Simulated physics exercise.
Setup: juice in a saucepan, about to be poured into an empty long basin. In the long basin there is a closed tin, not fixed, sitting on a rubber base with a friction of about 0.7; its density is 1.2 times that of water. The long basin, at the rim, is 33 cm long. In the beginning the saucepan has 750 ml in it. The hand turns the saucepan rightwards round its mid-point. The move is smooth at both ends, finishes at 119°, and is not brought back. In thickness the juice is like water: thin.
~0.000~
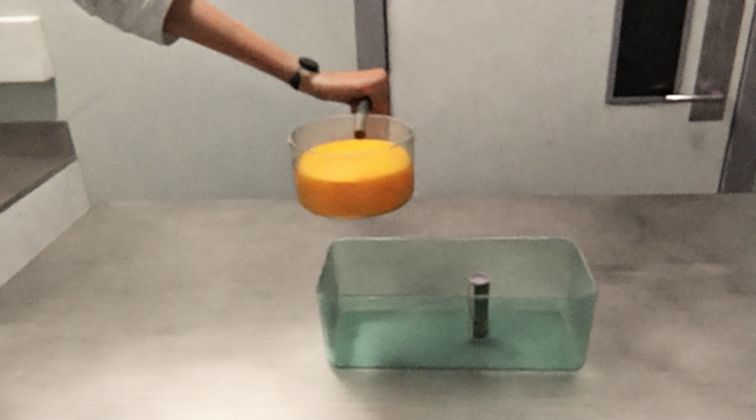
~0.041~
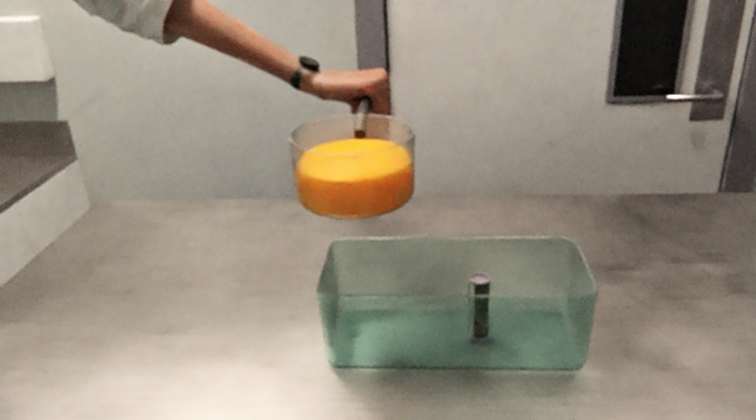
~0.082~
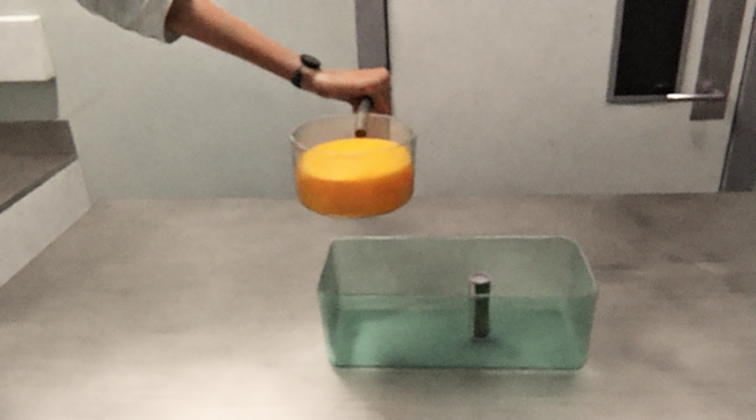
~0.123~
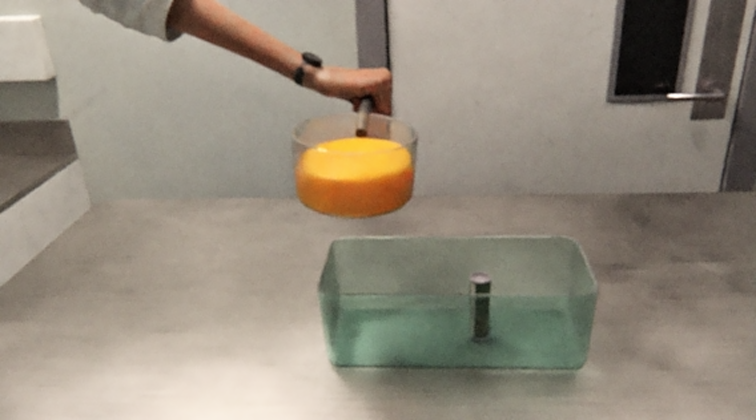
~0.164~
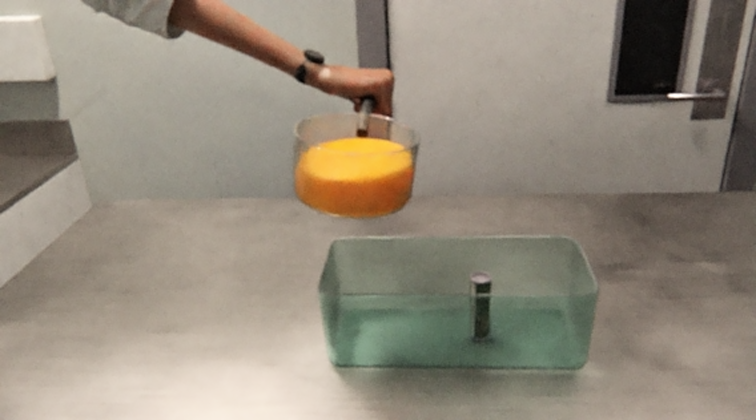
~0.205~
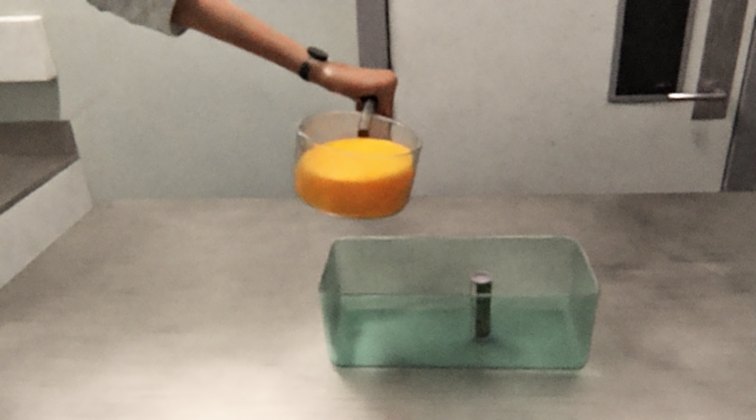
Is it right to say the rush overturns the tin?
Looks like it will overturn.
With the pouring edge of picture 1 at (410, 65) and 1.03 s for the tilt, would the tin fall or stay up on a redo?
After that, the tin overturns.
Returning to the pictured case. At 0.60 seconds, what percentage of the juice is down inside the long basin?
About 6%.
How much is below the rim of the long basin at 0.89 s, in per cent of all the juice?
The share is close to 82 percent.
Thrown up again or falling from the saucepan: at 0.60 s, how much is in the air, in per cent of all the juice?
Around 32 percent.
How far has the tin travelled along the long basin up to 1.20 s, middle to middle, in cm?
Close to 7 cm.
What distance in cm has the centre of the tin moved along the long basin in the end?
About 7.5 cm.
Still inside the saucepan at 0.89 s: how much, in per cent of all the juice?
What remains is about 8 percent of it all.
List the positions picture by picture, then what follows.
In the first frame, tilt 0°; pouring edge (413, 133); surface from (298, 158) to (412, 156); the long basin's rim runs from (324, 267) to (586, 266); the tin's top is at (479, 281).
In the second frame, tilt 0°; pouring edge (414, 134); surface from (298, 158) to (412, 156).
In the third frame, tilt 2°; pouring edge (415, 134); surface from (298, 157) to (413, 156).
In the fourth frame, tilt 4°; pouring edge (417, 136); surface from (298, 157) to (413, 156).
In the fifth frame, tilt 7°; pouring edge (418, 140); surface from (299, 156) to (414, 155).
In the sixth frame, tilt 11°; pouring edge (421, 144); surface from (299, 156) to (415, 157).
After 0.60 s the tilt is 75° and 62 per cent is still to pour; the tin stands where it began.
After 0.89 s the tilt is 114° and 8 per cent is still to pour; the tin leans 9°.
After 1.20 s the tilt is 119° and 0 per cent is still to pour; the tin lies on its side.
After 1.53 s the tilt is 119° and 0 per cent is still to pour; the tin lies on its side.
In the end the tin lies on its side.
